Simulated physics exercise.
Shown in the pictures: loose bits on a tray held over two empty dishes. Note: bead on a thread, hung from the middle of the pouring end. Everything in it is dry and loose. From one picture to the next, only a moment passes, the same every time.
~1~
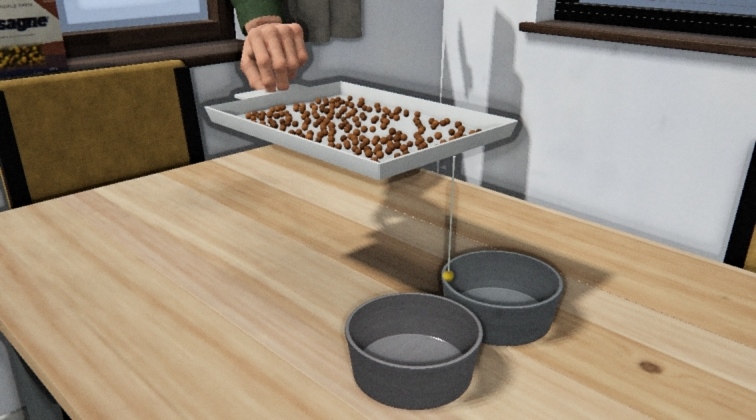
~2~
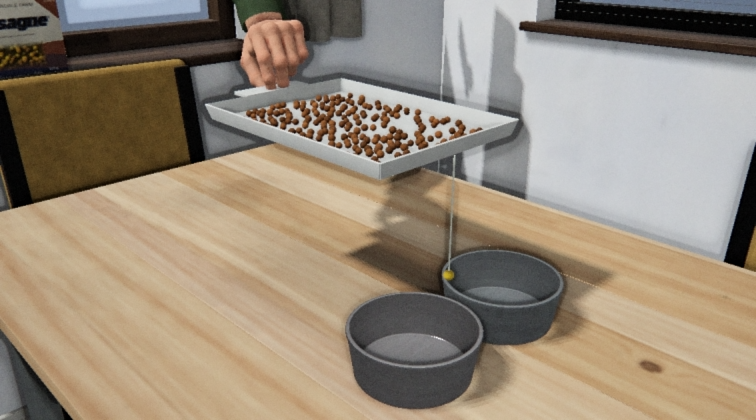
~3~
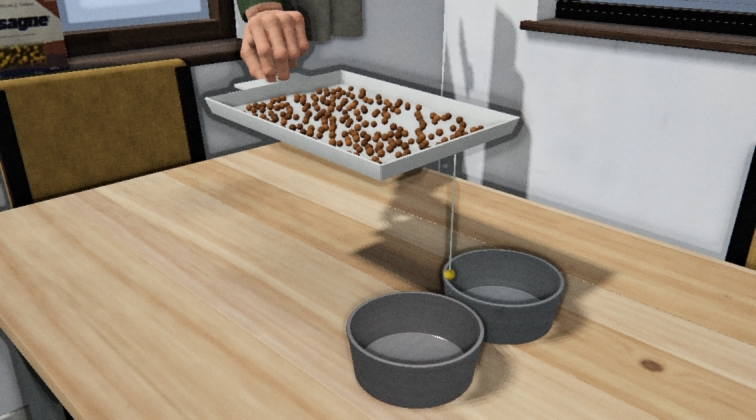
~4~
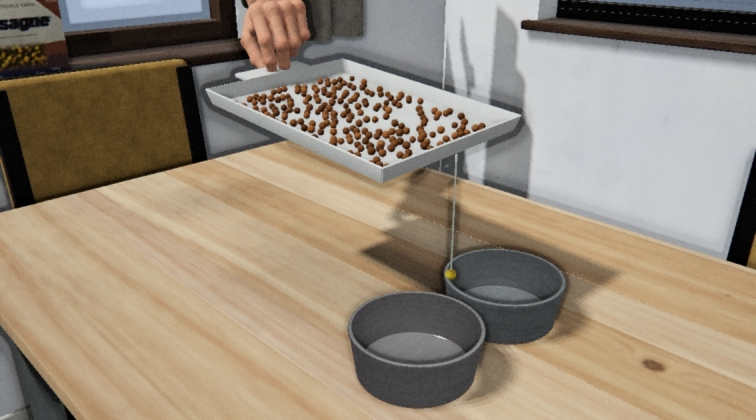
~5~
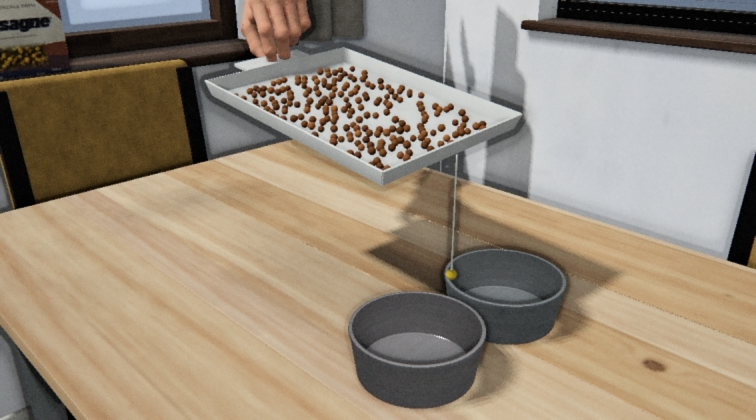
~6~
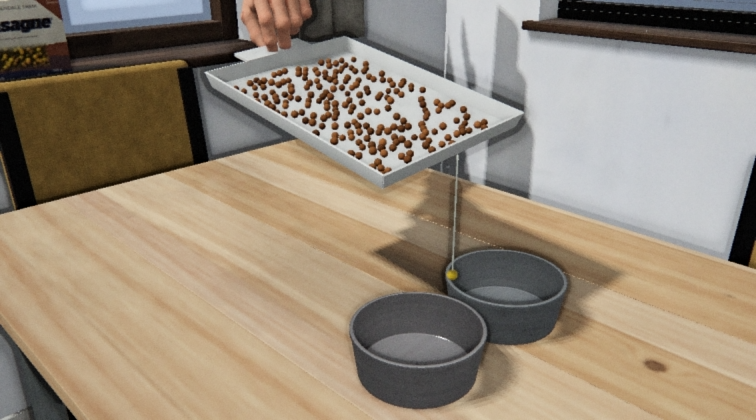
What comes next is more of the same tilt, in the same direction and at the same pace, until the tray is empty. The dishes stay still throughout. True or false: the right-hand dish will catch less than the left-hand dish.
True.
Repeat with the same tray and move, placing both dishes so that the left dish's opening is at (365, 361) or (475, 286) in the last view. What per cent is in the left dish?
60% for the first placement, 0% for the second.
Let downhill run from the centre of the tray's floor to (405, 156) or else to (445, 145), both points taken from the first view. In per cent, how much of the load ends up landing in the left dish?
First case about 90 percent; second case about 20 percent.
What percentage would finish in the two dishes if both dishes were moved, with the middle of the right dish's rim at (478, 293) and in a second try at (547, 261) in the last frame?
Close to 90 per cent, followed by close to 20 per cent.
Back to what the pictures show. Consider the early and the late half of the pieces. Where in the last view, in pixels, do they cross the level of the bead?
Initially about (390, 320); subsequently about (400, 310).
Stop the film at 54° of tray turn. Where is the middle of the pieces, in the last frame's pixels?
Mark it at roughly (390, 145) in the final frame.
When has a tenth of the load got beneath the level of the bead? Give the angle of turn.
About 90° of tilt.
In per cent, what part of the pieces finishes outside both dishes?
My estimate is close to 0 %.
Soon, tray tipped steeply; nearly all on the tray; a stray few in the left dish; a stray few outside both; a stray few in the air.
A while on, tray tipped right over; about a third on the tray; about a quarter in the left dish; a stray few outside both; about a third in the air.
Towards the end, tray tipped past a quarter turn; nearly all in the left dish; a stray few outside both.
Finally, tray tipped past a quarter turn; nearly all in the left dish; none in the right dish; a stray few outside both.
